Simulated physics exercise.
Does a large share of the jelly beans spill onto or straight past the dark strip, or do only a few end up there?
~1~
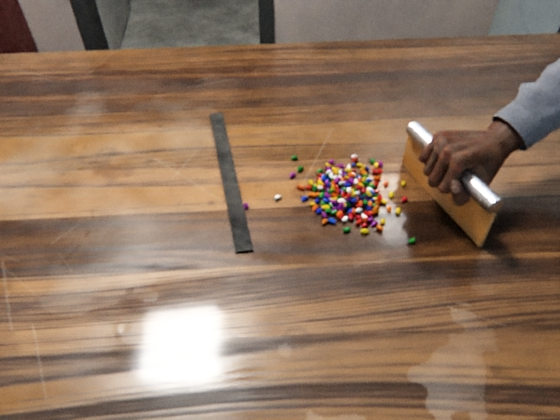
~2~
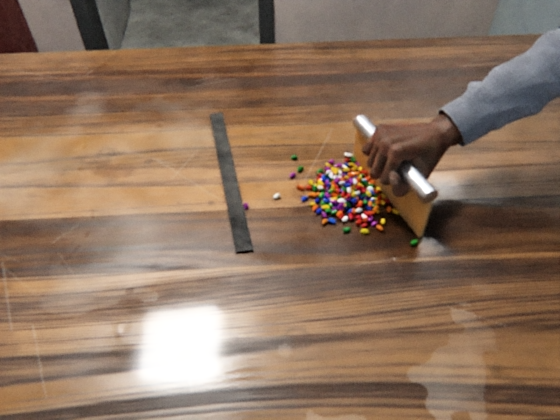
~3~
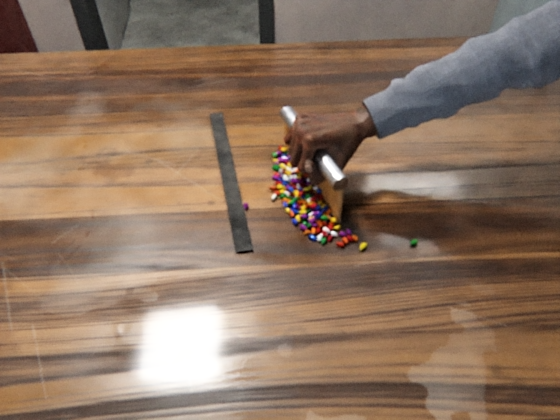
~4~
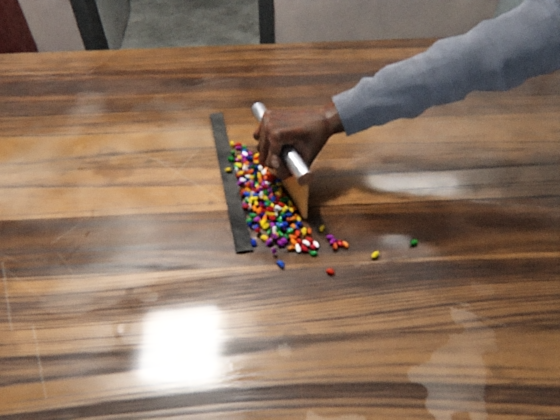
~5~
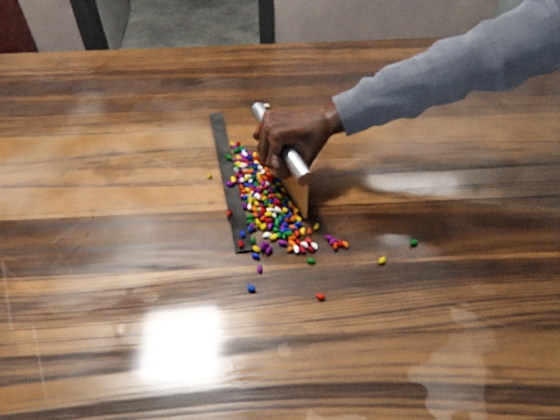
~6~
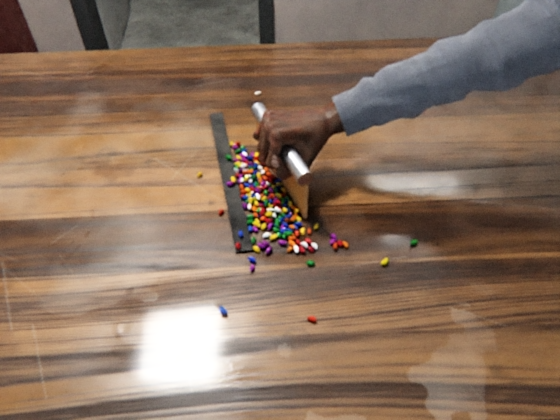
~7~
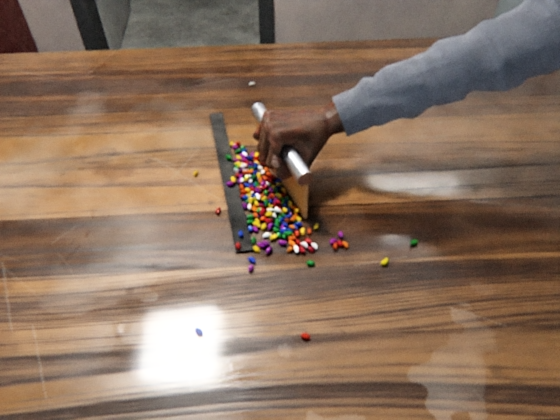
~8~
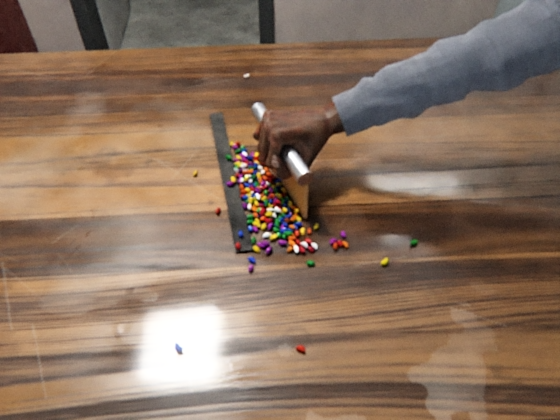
Only a few end up on the strip or straight behind it. Most stay bunched between the strip and the halted scraper.
